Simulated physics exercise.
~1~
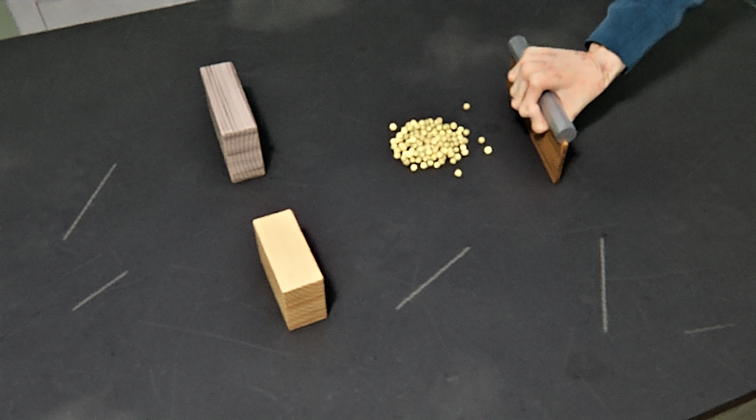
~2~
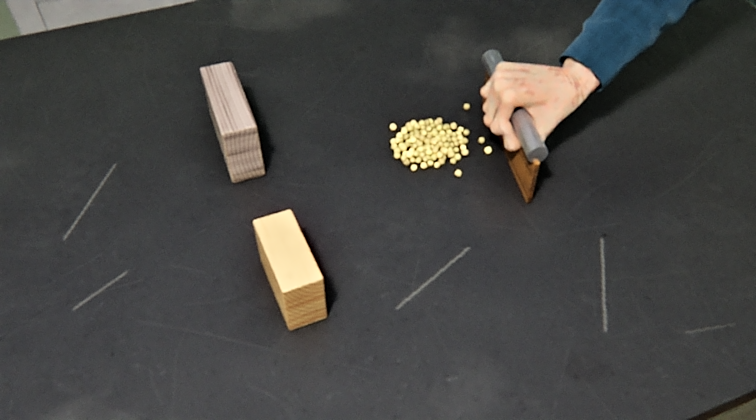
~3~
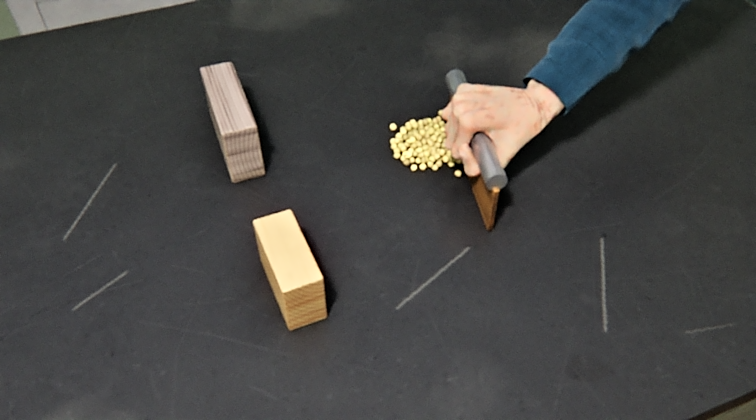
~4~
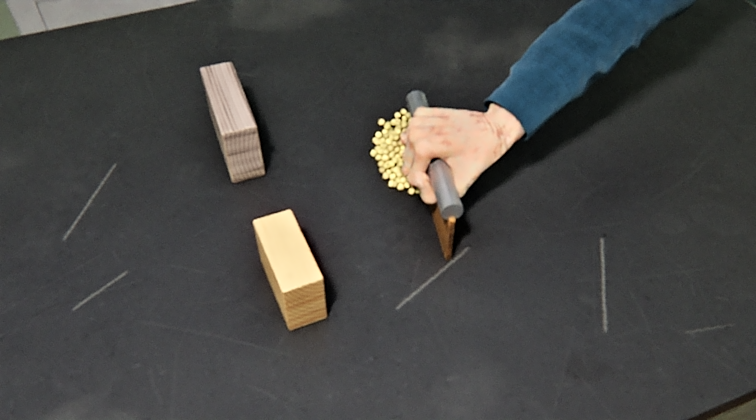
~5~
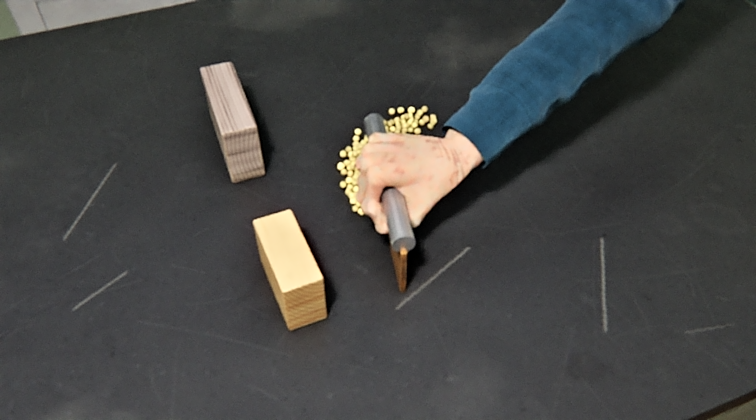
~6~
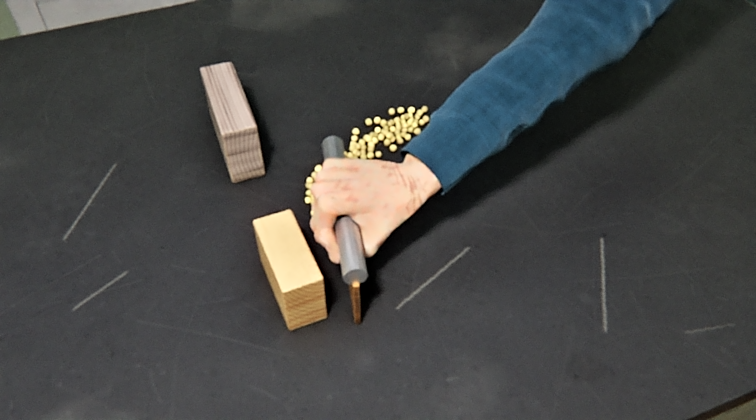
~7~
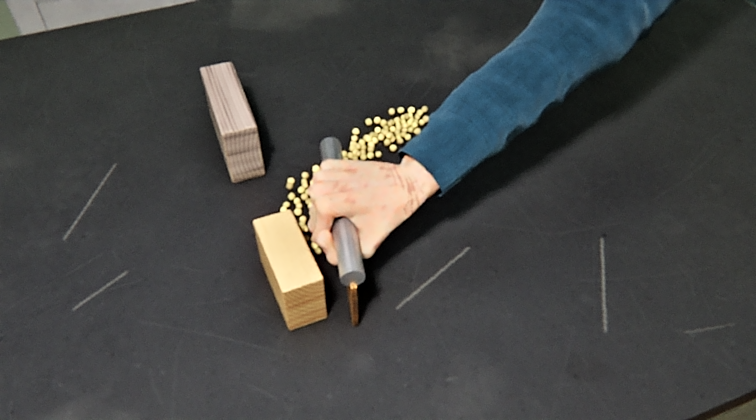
At the start, a pile of small, round, yellowish beans lies on a dark table, with two upright wooden blocks to the left and a hand holding a scraper by its grey handle to the right. The hand sweeps the scraper left and toward the viewer, reaching the pile and pushing into it. The beans shift left and spread into a slanting band, some trailing behind near the blue sleeve. The blade then slows beside the nearer, pale block, while the leading beans roll on a little. It ends with the beans strewn short of the gap.
